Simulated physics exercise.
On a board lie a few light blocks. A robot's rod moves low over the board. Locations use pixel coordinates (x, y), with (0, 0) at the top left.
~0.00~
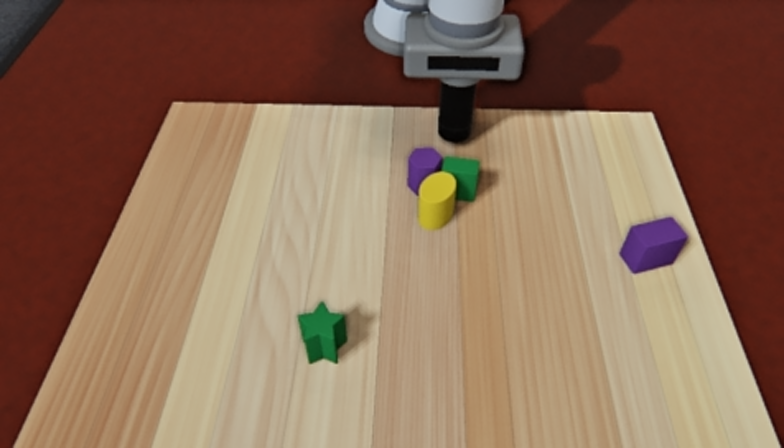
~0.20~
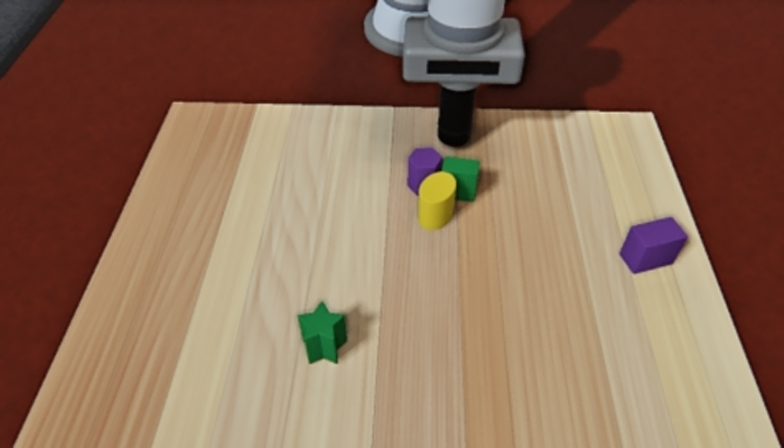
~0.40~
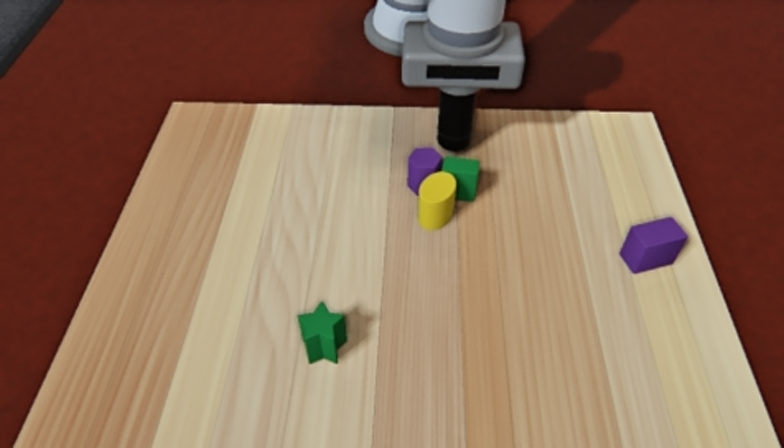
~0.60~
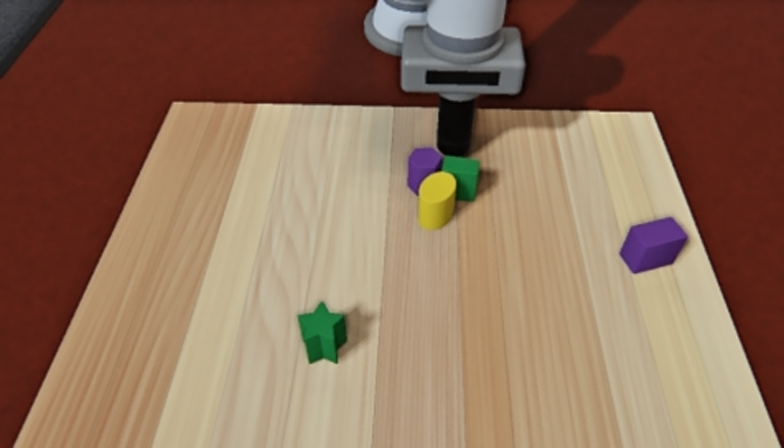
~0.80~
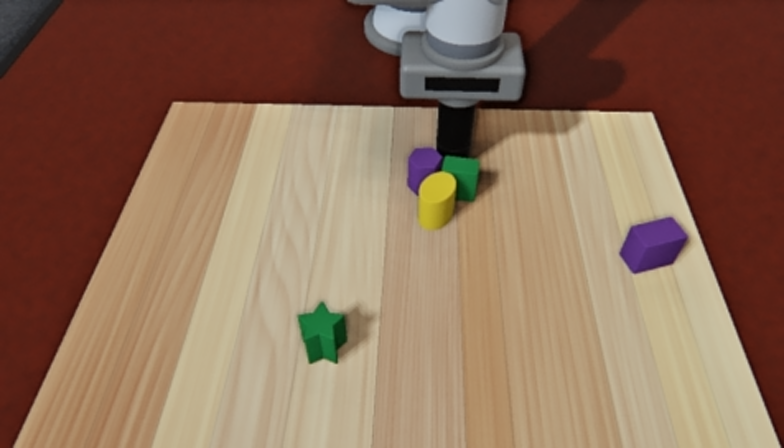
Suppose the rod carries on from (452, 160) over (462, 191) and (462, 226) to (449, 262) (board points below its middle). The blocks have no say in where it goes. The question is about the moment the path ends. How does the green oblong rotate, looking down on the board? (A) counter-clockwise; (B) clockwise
A (counter-clockwise)
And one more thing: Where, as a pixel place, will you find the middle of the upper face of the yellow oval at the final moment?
Roughly at (410, 227).
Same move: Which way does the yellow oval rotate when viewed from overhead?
It twists with the clock when seen from above.
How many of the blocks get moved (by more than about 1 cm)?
My count: 2.
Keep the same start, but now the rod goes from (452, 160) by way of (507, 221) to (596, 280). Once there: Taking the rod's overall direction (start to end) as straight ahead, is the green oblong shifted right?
That would be a yes.
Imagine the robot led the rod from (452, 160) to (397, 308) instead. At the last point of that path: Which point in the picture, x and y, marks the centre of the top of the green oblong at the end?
That would be at about pixel (470, 179).
On the path given first. One third of the way, rod (463, 184); yellow oval (431, 200); green oblong (462, 185), turned 20° clockwise.
Two thirds of the way, rod (463, 219); yellow oval (419, 220), turned 65° clockwise; green oblong (465, 221).
At the end, rod (450, 255); purple six-sided block in place; yellow oval (410, 227), turned 110° clockwise; green oblong (462, 261), turned 35° anticlockwise.
